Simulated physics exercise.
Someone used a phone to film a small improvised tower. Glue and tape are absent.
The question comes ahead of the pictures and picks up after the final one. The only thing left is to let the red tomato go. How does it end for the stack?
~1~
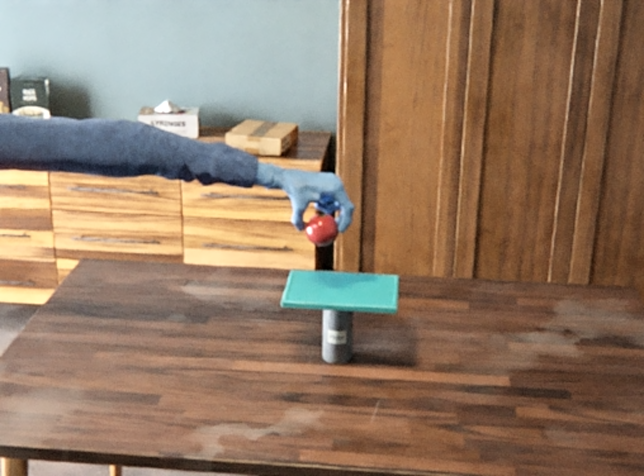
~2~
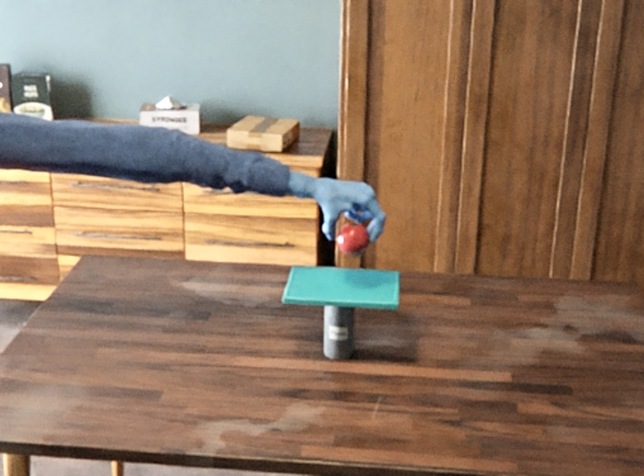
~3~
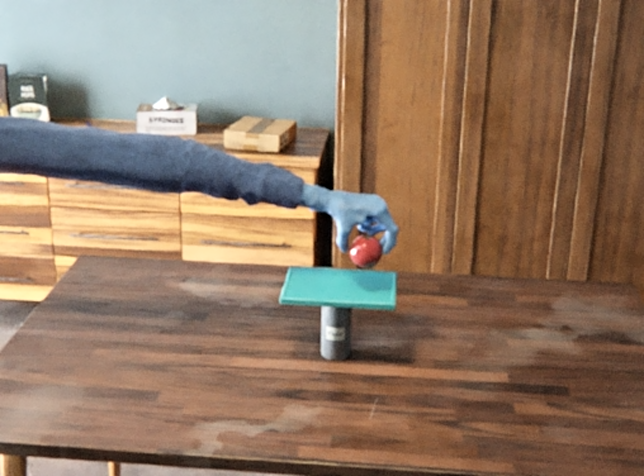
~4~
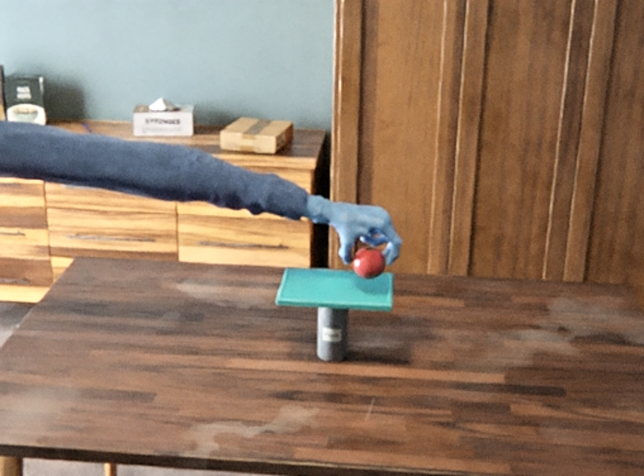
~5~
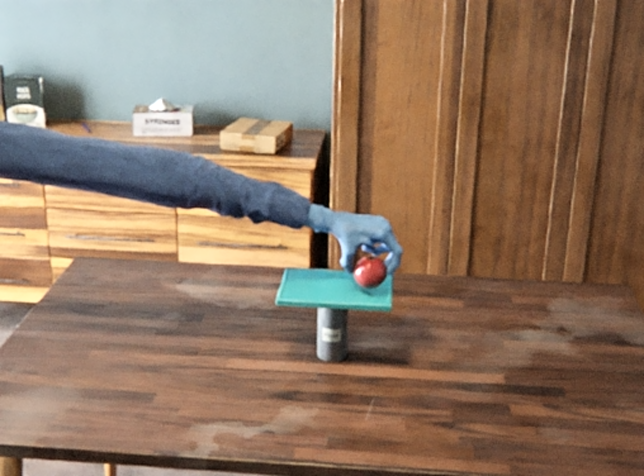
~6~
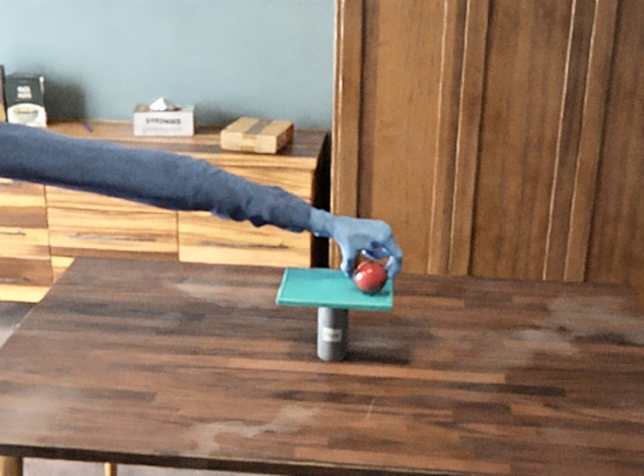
Fails.
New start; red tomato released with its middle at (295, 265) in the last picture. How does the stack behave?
Outcome: Collapse.
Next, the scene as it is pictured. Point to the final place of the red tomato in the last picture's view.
The object ends up somewhere around (393, 353).
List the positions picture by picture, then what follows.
The first frame shows on its way; red tomato (322, 230); turquoise lid (342, 291).
The second frame shows on its way; red tomato (353, 239); turquoise lid (343, 287).
The third frame shows on its way; red tomato (366, 251); turquoise lid (340, 287).
The fourth frame shows on its way; red tomato (369, 263); turquoise lid (337, 289).
The fifth frame shows on its way; red tomato (371, 272); turquoise lid (337, 289).
The sixth frame shows set down, still held; red tomato (371, 277); turquoise lid (337, 288).
Then, 0.40 s after the last picture, red tomato now fallen; turquoise lid on its side.
Then, 0.60 s after the last picture, turquoise lid now fallen.
By the end, fallen, turquoise lid and red tomato; grey jar in place. Seen from the same camera at the end, red tomato near (393, 353). The stack gives way.
